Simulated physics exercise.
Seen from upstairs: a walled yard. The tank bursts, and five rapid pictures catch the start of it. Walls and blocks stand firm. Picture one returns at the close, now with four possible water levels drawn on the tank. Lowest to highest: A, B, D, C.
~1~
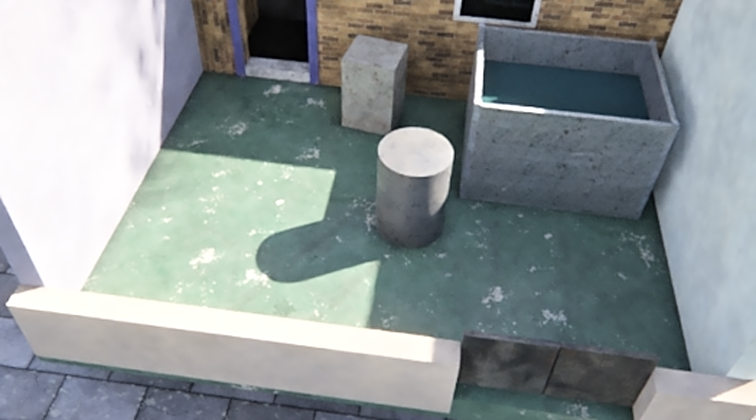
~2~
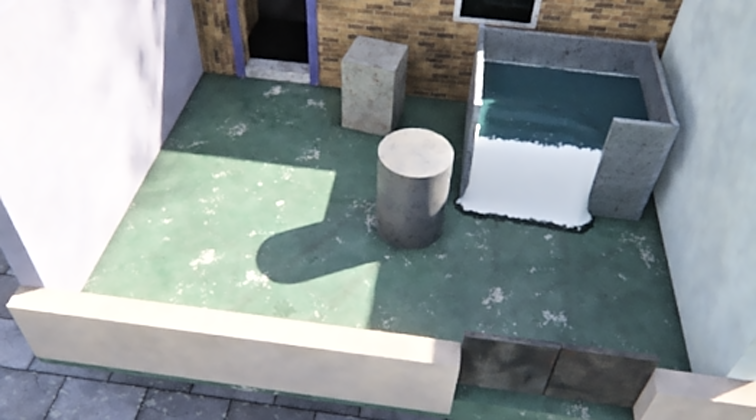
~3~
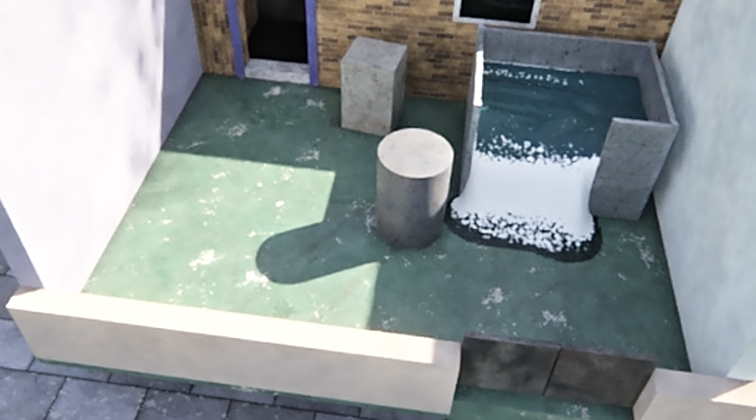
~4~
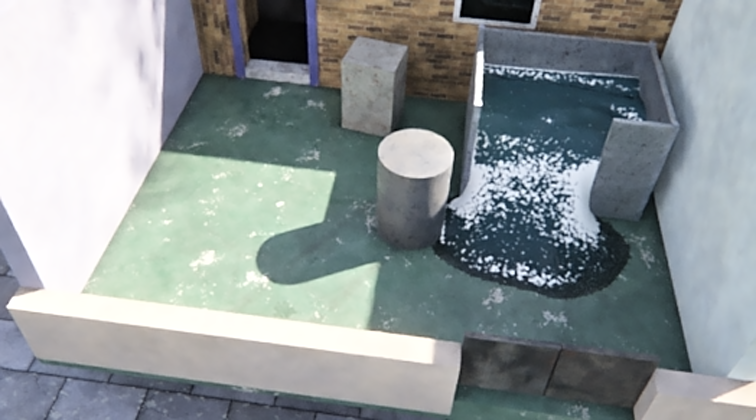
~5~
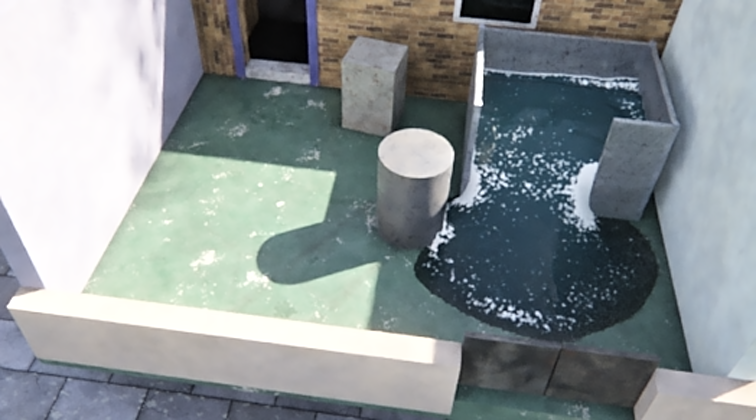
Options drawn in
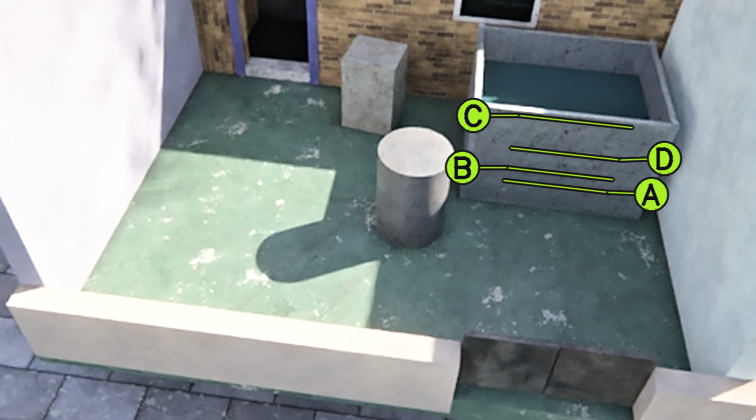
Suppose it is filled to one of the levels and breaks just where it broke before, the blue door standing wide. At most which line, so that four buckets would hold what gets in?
Mark D.
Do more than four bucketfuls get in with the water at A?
No, not at all.
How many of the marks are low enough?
Three of them.
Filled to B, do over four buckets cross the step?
No.
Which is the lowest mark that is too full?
Mark C.
On the marked copy, A at (555, 186); B at (559, 173); C at (574, 121); D at (565, 153); from the bottom up A, B, D, C.
For mark A, nothing gets over.
For mark B, nothing gets over.
For mark C, about 11 bucketfuls get in.
For mark D, a splash gets over, under a bucket.
